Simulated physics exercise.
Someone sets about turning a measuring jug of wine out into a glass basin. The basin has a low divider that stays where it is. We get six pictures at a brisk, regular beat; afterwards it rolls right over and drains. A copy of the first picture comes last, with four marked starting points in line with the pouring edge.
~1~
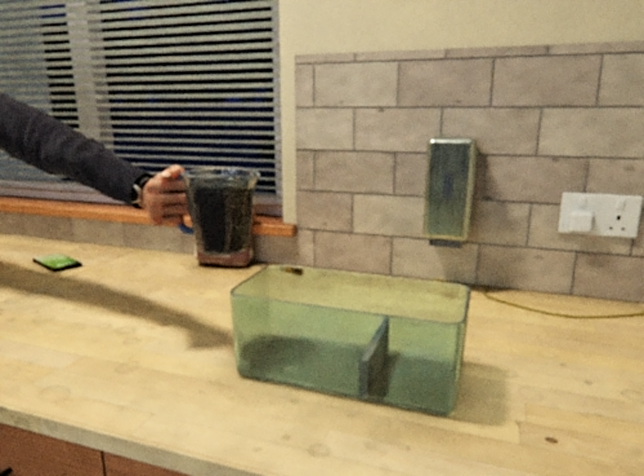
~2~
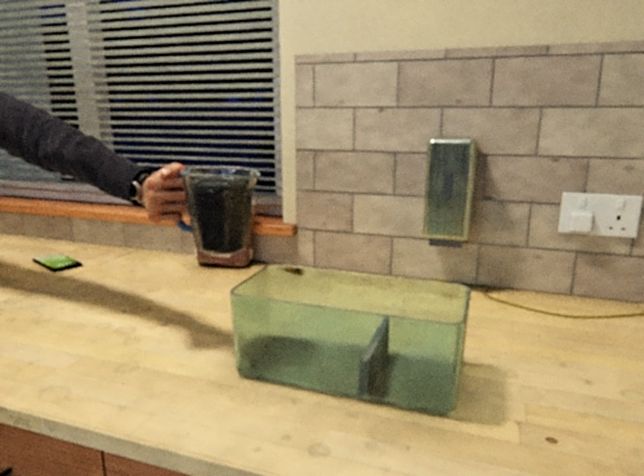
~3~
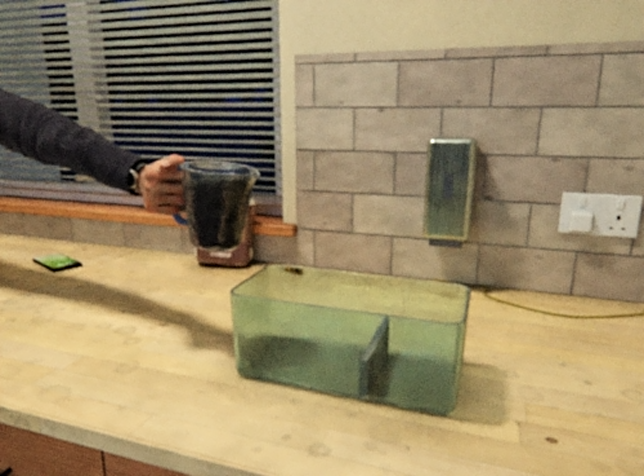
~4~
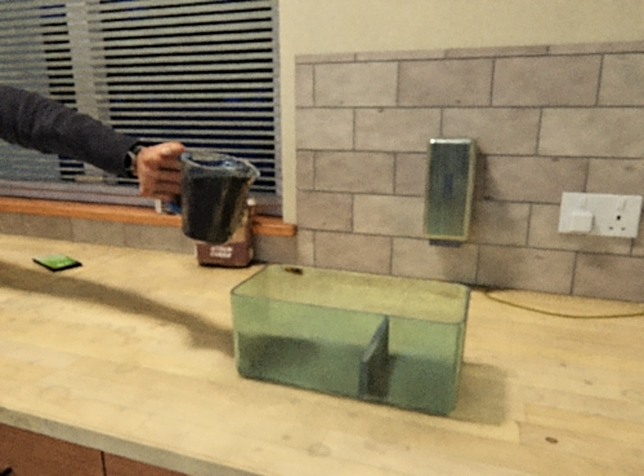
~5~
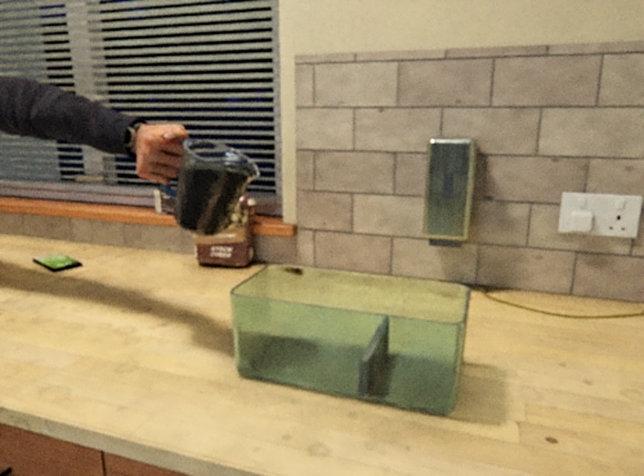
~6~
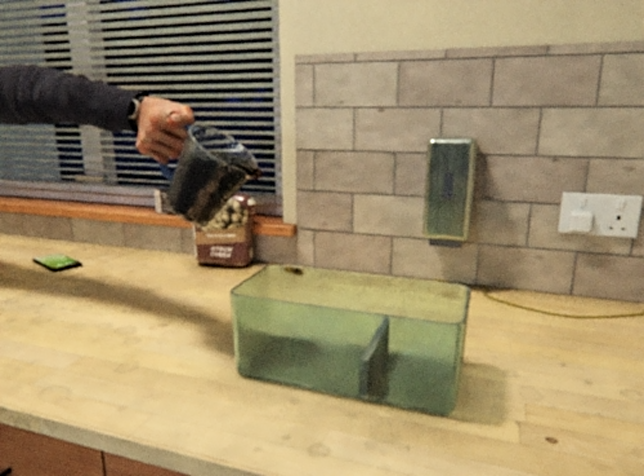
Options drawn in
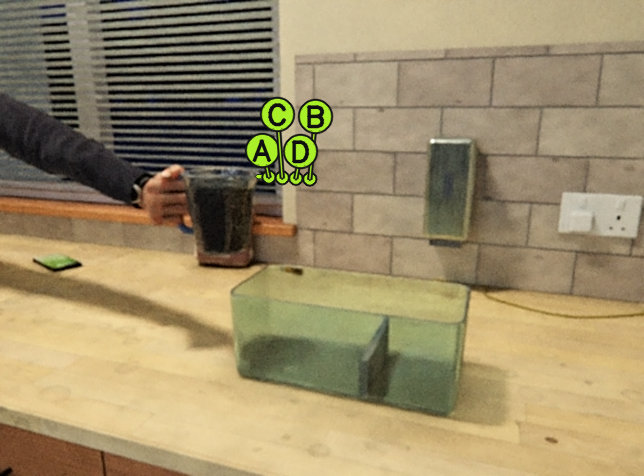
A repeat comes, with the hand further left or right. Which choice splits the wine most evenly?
Use dot D.
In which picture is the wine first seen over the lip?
Picture 6.
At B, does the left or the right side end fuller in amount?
More ends on the right.
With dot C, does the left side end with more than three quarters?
Yes, it does.
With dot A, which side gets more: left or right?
The left side.
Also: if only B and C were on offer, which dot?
B.
On the marked copy, A at (268, 177); B at (309, 179); C at (282, 177); D at (295, 178).
If A is chosen, about 92 % ends left of the wall and 4 % right of it; 4 % is lost outside.
If B is chosen, about 17 % ends left of the wall and 81 % right of it.
If C is chosen, about 88 % ends left of the wall and 8 % right of it; 3 % is lost outside.
If D is chosen, about 50 % ends left of the wall and 48 % right of it.
